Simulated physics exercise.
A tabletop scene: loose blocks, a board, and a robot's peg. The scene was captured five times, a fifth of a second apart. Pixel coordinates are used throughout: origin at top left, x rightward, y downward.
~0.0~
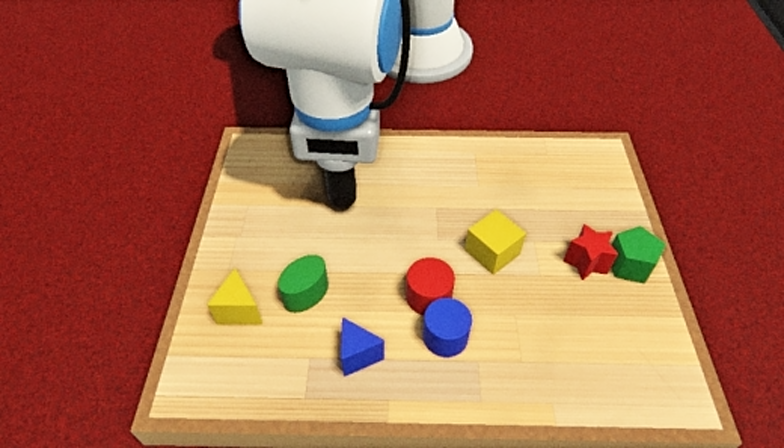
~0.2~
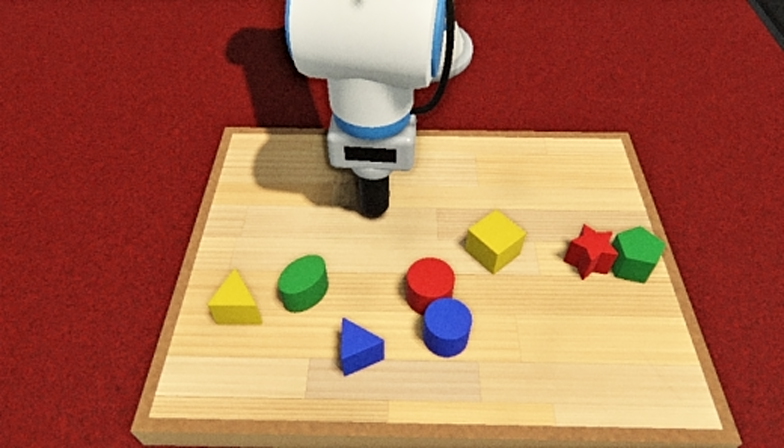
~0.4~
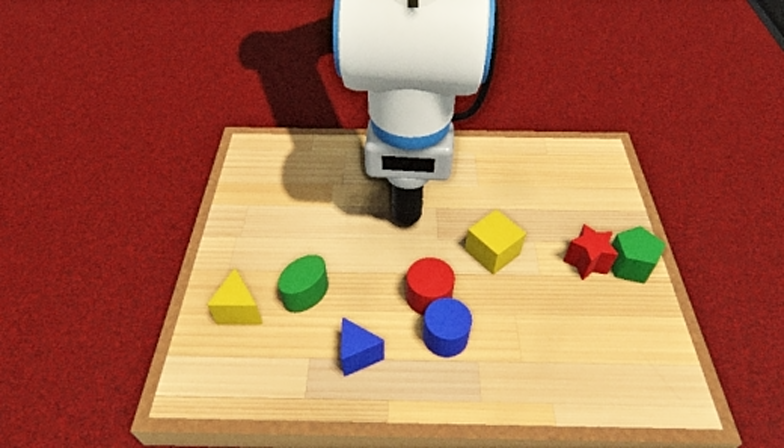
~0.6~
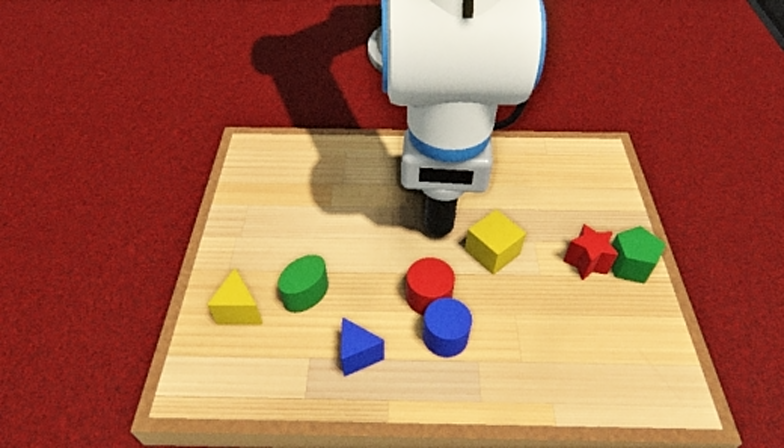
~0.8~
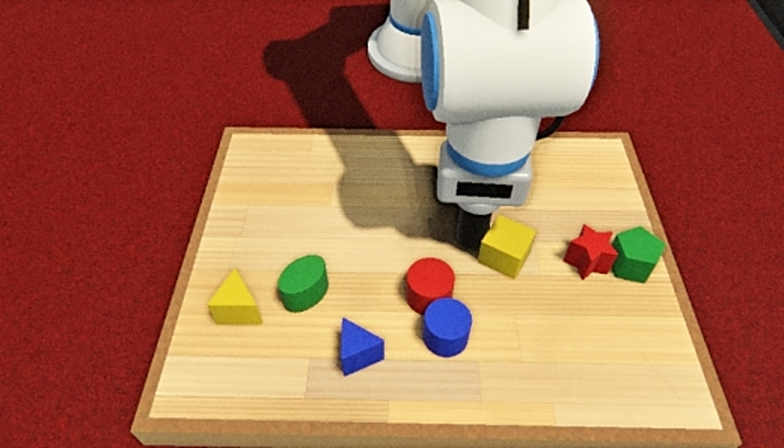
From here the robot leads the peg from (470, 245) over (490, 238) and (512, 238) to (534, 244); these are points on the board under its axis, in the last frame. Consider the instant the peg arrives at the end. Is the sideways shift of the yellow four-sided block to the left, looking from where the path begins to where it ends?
In short: No.
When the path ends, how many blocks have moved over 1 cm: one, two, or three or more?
Once the path ends, one block will have shifted.
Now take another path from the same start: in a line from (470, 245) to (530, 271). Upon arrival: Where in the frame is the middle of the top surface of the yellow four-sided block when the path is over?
I expect it at (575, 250).
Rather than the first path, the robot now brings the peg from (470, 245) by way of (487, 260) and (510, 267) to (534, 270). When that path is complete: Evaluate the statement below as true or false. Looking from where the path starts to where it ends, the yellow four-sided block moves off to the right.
Verdict: False.
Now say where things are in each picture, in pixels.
The first frame shows peg tip (343, 198); block tops, yellow four-sided block (497, 231); red star block (596, 241).
The second frame shows peg (375, 206); blocks unchanged.
The third frame shows peg (407, 214); blocks unchanged.
The fourth frame shows peg (439, 225); blocks unchanged.
The fifth frame shows peg (472, 238); yellow four-sided block (510, 236); red star block (596, 241).
What follows on the original path. Halfway along, peg (504, 230); yellow four-sided block (531, 240), turned 35° clockwise.
At the end, peg (537, 237); yellow four-sided block (547, 252), turned 65° clockwise; red star block in place.
